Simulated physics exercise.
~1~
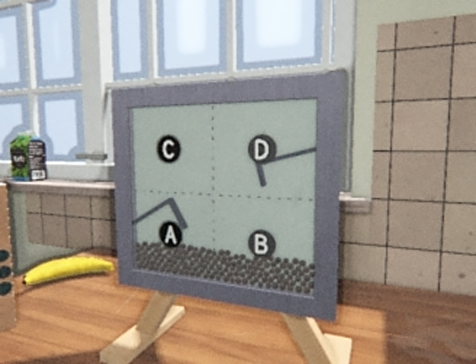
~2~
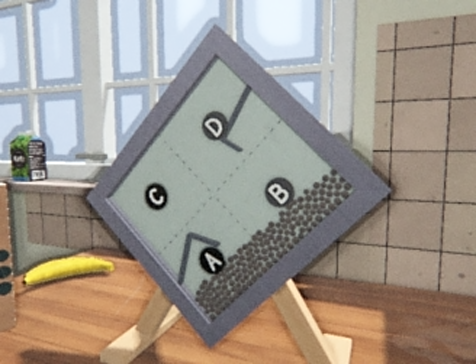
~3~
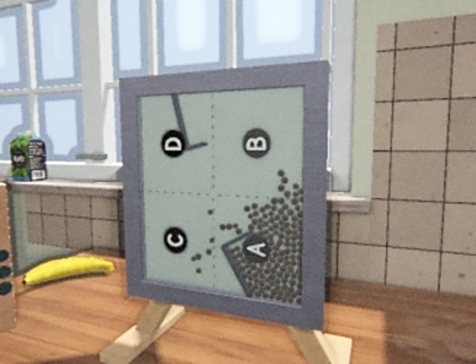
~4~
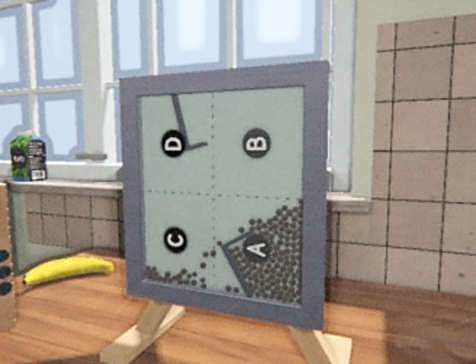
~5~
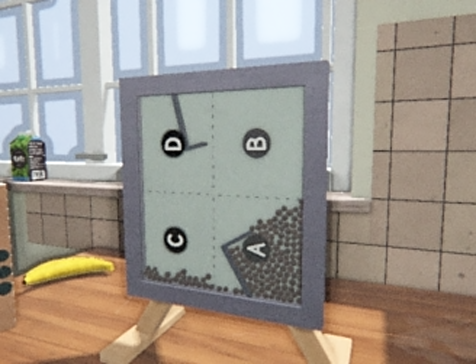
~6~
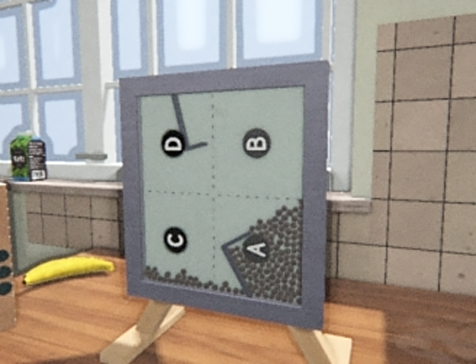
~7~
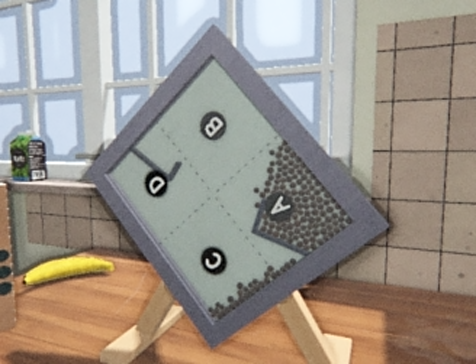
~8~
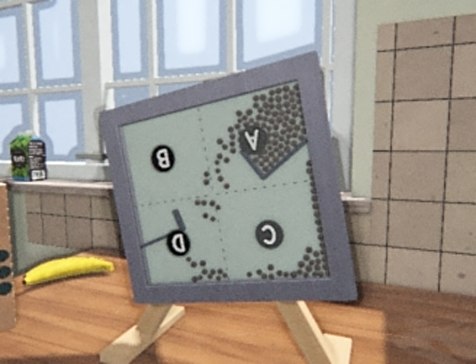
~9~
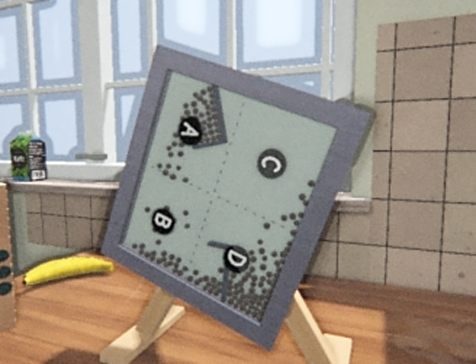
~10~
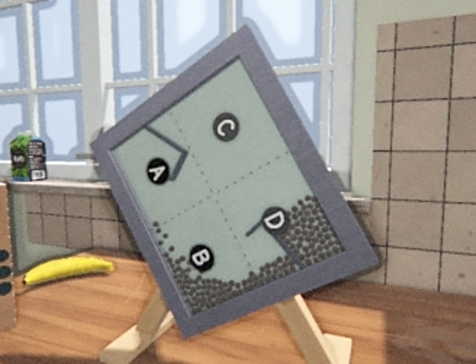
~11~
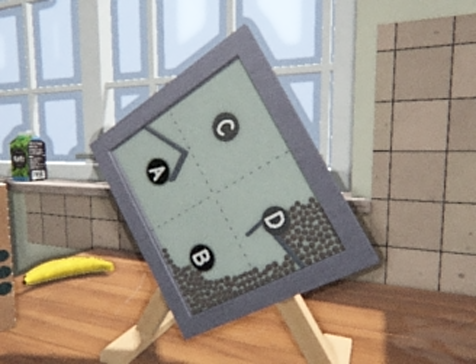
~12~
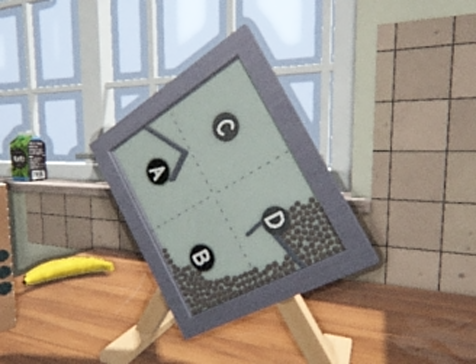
The clip opens on an upright framed case on a wooden stand, with dark beads lying along the bottom across quarters A and B, near a banana on a wooden surface. The case turns anticlockwise onto its side, and the beads slide into a heap that mostly fills A, with a few strewn below C. After a pause it turns on the same way, lifting A to the top while beads spill down past the other quarters. It stops at a tilt, and the beads settle along the lower edges in B and D, leaving A and C clear.
